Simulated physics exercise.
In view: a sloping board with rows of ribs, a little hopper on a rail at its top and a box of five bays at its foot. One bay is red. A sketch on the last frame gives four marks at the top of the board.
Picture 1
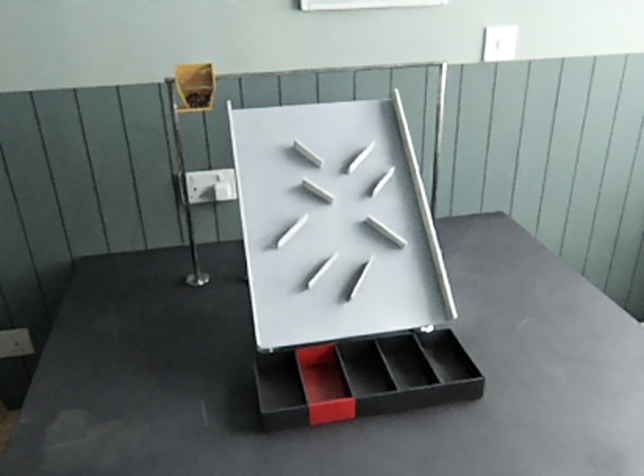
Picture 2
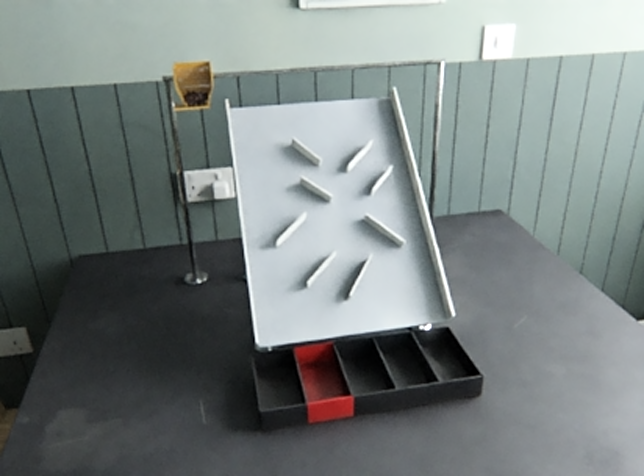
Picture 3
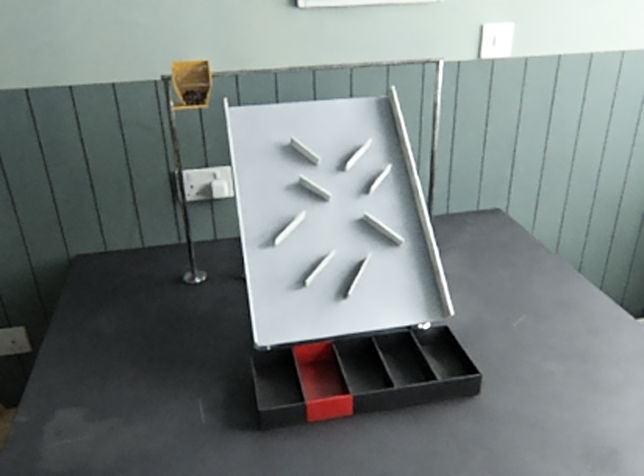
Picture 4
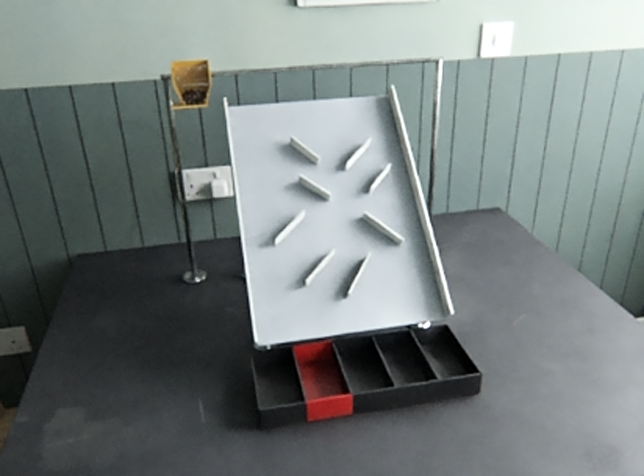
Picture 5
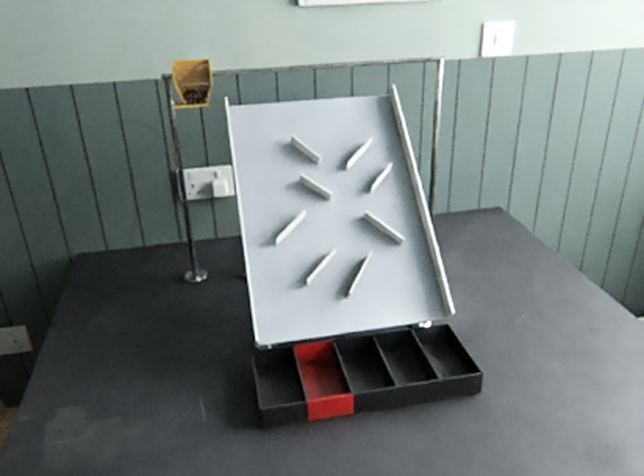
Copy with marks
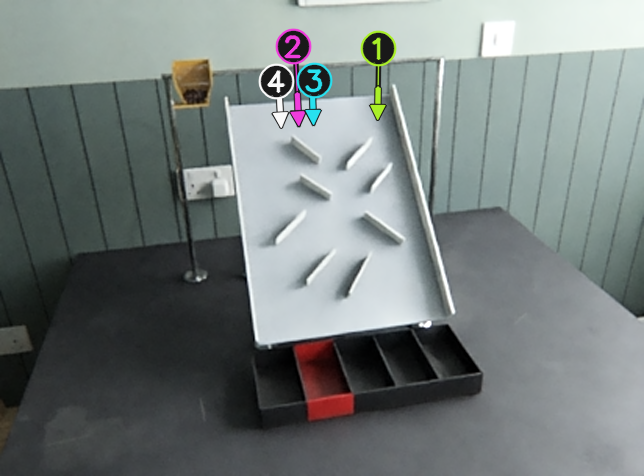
Sloping pale grey board with angled ribs standing still on a dark table above a black box with one red bay.
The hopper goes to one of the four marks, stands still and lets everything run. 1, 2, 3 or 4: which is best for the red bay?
Go for 3.
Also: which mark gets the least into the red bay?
It is 4.
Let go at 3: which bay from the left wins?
It is the second one.
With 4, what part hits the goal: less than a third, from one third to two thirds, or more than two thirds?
Mark 4 gives less than a third.
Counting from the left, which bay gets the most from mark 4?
The first from the left.
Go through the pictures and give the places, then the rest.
Hopper near (197, 100), allspice berries, door shut, in the first frame.
Ribs (293, 138) to (321, 159), (349, 165) to (373, 139), (302, 176) to (333, 196), in the second frame.
Ribs (372, 188) to (390, 165), (276, 240) to (305, 211), (365, 212) to (404, 240), in the third frame.
Ribs (307, 281) to (334, 249), (349, 294) to (371, 252), in the fourth frame.
Red bay near (331, 406), number 2 of 5 from the left, in the fifth frame.
On the marked copy, mark 1 meets the board at (377, 114); mark 2 meets the board at (298, 120); mark 3 meets the board at (313, 119); mark 4 meets the board at (280, 122).
Choosing 1, close to a quarter in the red bay, close to two thirds in other bays, a small share outside the box.
Choosing 2, close to a third in the red bay, close to half in other bays, a small share outside the box.
Choosing 3, close to two thirds in the red bay, close to a third in other bays.
Choosing 4, a small share in the red bay, the bulk in other bays, a small share outside the box.
